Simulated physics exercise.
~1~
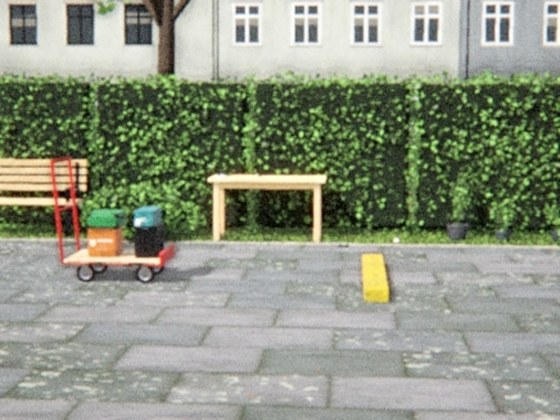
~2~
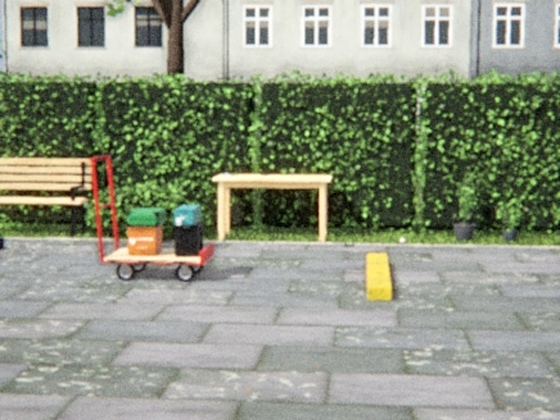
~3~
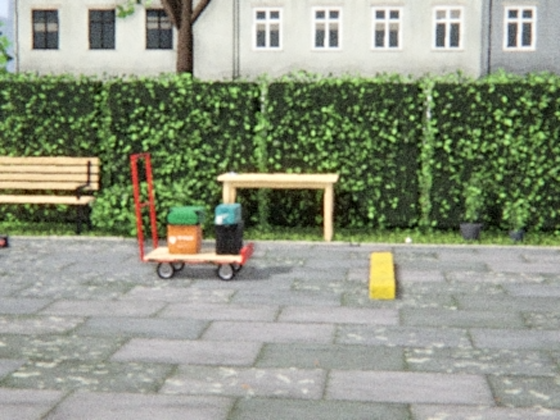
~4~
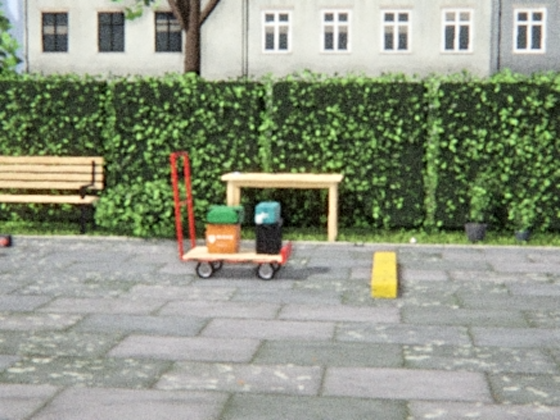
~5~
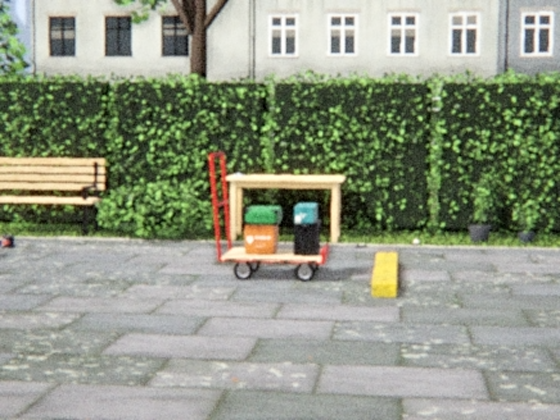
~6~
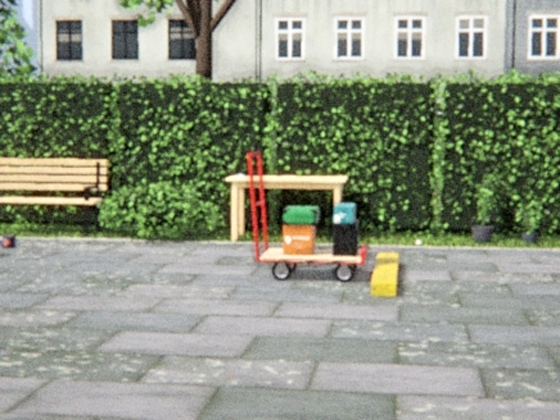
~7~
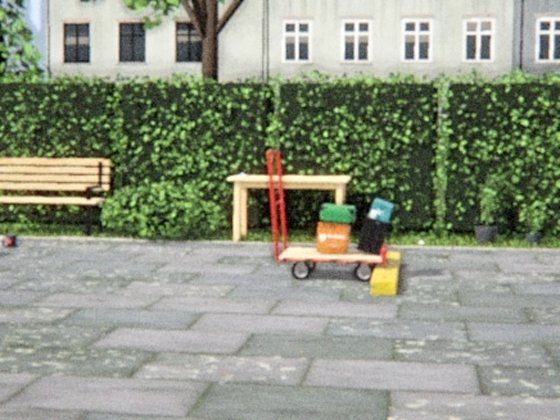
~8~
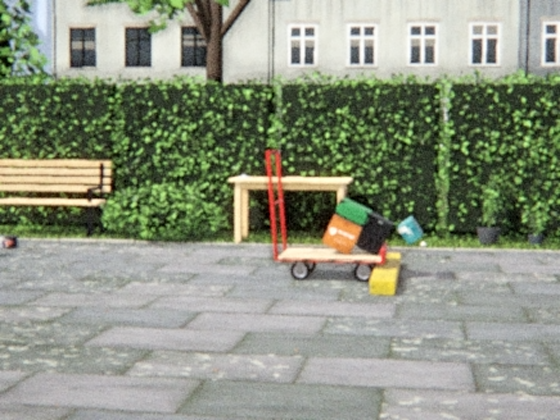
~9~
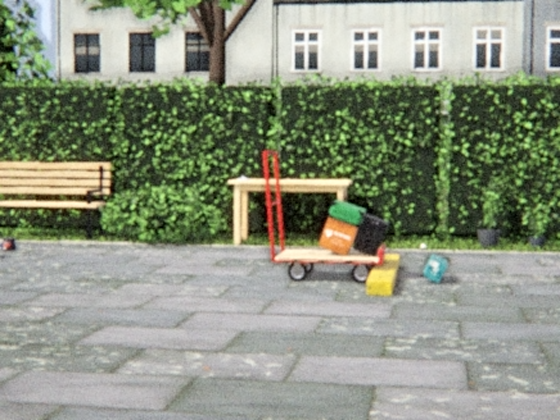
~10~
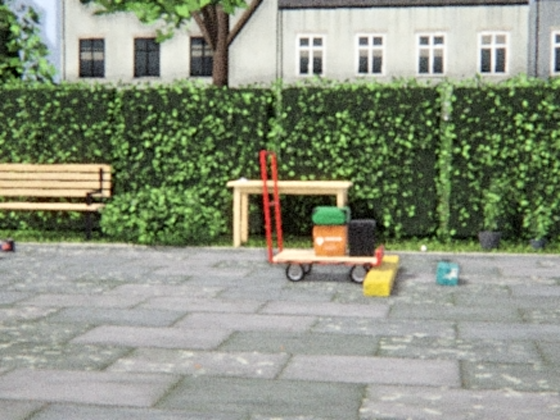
A paved courtyard is seen from the front, with a leafy hedge, a wooden bench, a plain wooden table and a pale building behind. A flat trolley with a red handle rolls right, carrying a green case on an orange carton beside a teal parcel on a black crate, toward a yellow kerb. It stops short against the kerb, and the load pitches forward. The teal parcel tumbles over the kerb onto the paving, while the other pieces tilt, then settle back. At the end, the orange carton, green case and upright black crate remain aboard.
